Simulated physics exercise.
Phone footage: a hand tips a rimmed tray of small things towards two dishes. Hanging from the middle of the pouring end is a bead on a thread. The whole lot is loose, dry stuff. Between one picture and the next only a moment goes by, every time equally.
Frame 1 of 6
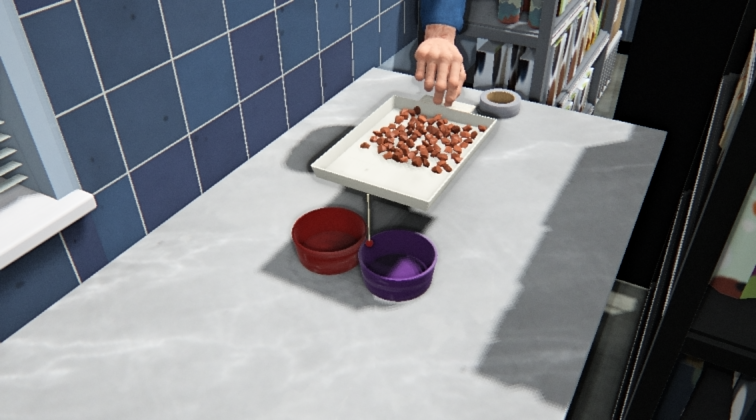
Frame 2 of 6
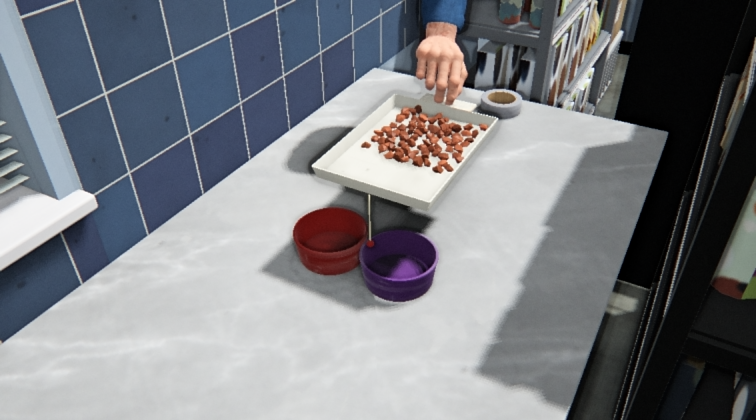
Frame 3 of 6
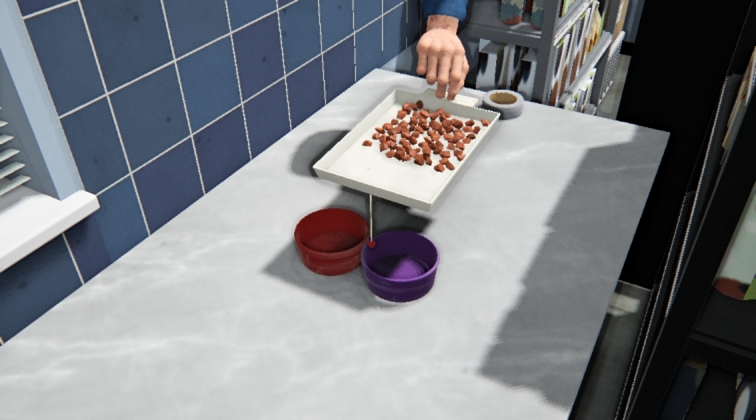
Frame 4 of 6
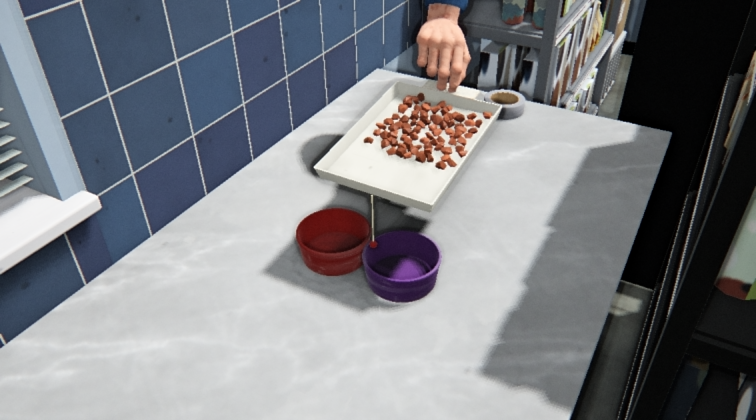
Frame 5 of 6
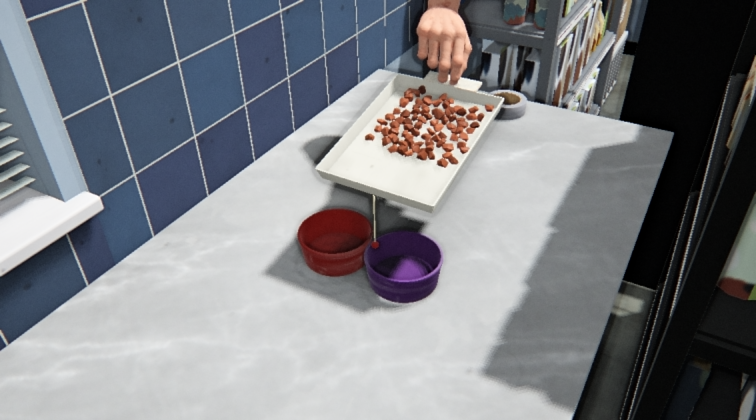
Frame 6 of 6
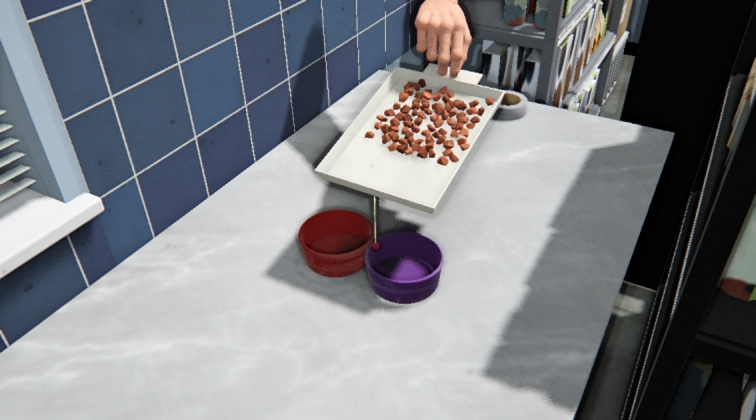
A hand slowly tilts a pale rimmed tray of small reddish-brown pieces slightly towards a red dish on the left and a purple dish on the right, while the pieces stay bunched near the tray's raised far end.
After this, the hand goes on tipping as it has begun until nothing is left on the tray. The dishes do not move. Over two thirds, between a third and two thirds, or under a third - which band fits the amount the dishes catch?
What lands in the dishes is going to come short of one third of the load.
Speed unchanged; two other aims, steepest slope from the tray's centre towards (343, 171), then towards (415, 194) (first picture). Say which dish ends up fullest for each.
First it's the dish to the left, then it's the dish to the right.
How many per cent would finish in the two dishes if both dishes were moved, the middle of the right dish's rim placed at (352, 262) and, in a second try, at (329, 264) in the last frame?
First position: Some 50 %; second position: Some 40 %.
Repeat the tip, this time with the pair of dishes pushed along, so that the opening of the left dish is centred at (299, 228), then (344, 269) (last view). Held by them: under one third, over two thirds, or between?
First attempt: Less than a third; second attempt: Above two thirds.
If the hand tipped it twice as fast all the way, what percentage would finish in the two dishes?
Something like 0 in a hundred.
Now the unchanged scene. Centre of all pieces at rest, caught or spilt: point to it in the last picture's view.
I'd put the middle somewhere around (356, 315).
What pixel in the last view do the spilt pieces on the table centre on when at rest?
Their resting centre is at about (354, 317).
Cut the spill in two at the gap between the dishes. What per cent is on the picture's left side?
About 70 percent of the spill.
Soon after the last picture, tray tipped steeply; nearly all on the tray; a small part in the air.
A little later, tray tipped right over; about a third on the tray; about a third outside both; about a quarter in the air.
Later still, tray tipped past a quarter turn; a small part in the right dish; nearly all outside both.
At rest, tray tipped past a quarter turn; a small part in the right dish; none in the left dish; nearly all outside both.
